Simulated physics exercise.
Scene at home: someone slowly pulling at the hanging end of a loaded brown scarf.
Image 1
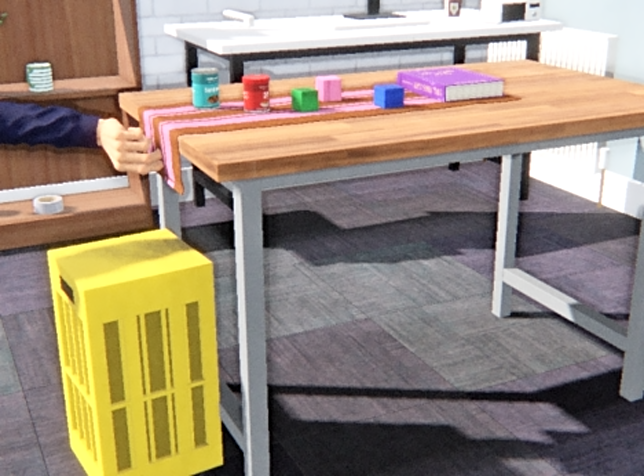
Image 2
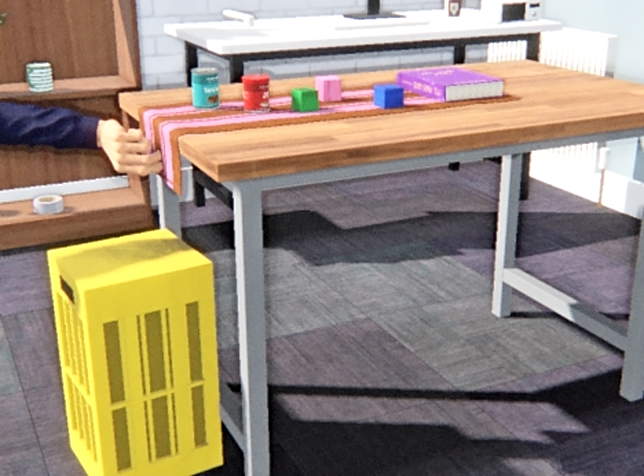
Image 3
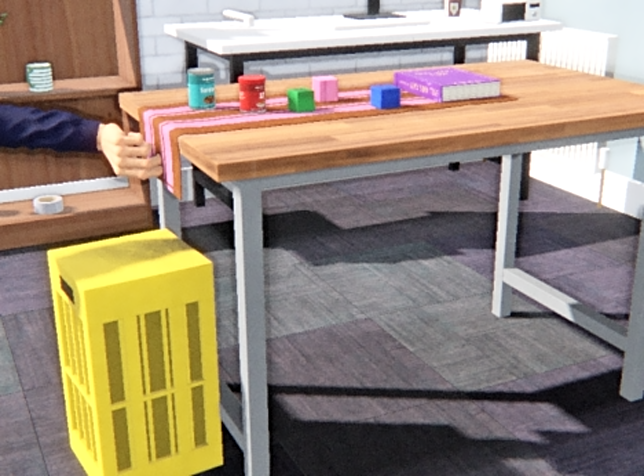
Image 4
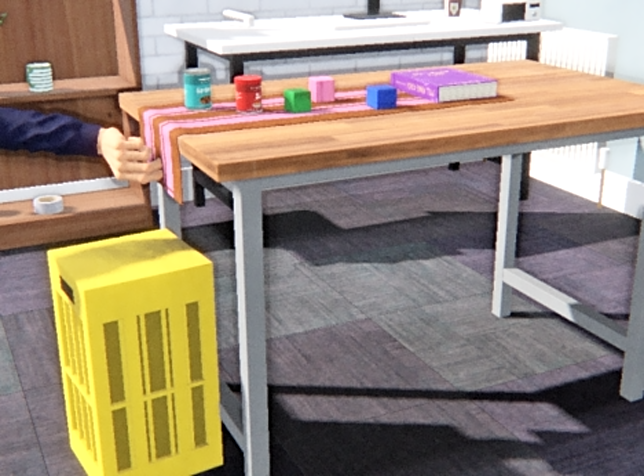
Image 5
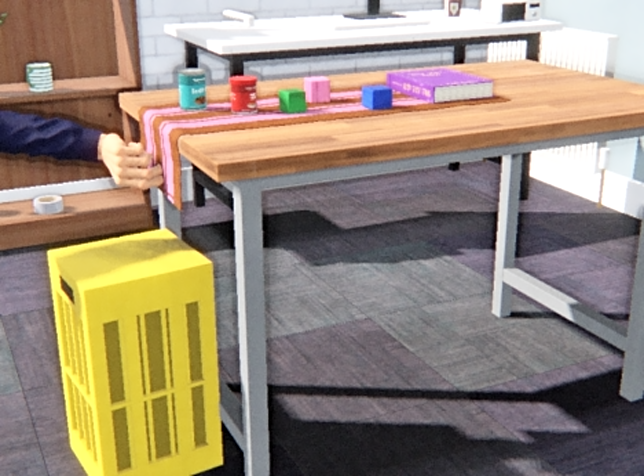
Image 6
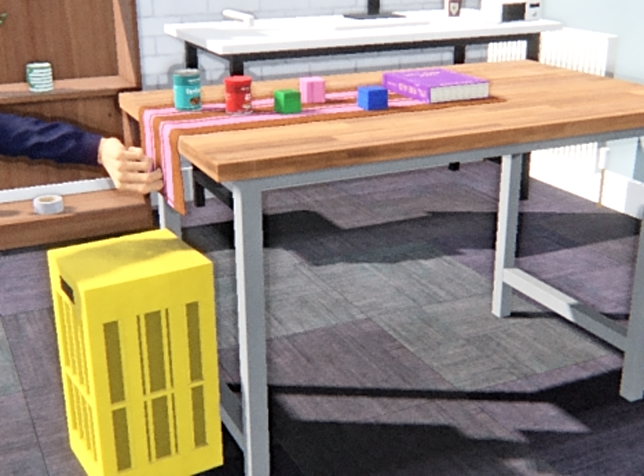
A hand slowly pulls a striped cloth, drawing the cans, cubes and book slightly left.
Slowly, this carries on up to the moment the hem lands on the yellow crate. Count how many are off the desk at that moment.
Off the desk: One.
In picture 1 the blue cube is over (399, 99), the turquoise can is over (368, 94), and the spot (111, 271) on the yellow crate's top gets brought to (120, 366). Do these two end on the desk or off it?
In the end the blue cube is still on top and the turquoise can is still on top.
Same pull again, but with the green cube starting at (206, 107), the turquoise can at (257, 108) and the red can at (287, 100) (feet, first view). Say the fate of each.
The green cube goes over; the turquoise can keeps its place on top; the red can remains up.
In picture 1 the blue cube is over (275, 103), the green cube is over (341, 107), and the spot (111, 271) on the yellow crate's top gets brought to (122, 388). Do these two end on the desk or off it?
Result: Blue cube gone, green cube gone.
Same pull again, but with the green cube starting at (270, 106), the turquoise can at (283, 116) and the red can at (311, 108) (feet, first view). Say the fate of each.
First the green cube, which is kept, then the turquoise can, which is kept, and finally the red can, which is kept.
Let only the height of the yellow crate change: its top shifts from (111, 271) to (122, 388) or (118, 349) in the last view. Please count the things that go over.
For the first height 4, for the second 3.
Early on, hem near (163, 219); all still up.
Midway, hem on the crate; turquoise can gone.
Finally, hem on the crate; turquoise can gone. The count of fallen things is one.
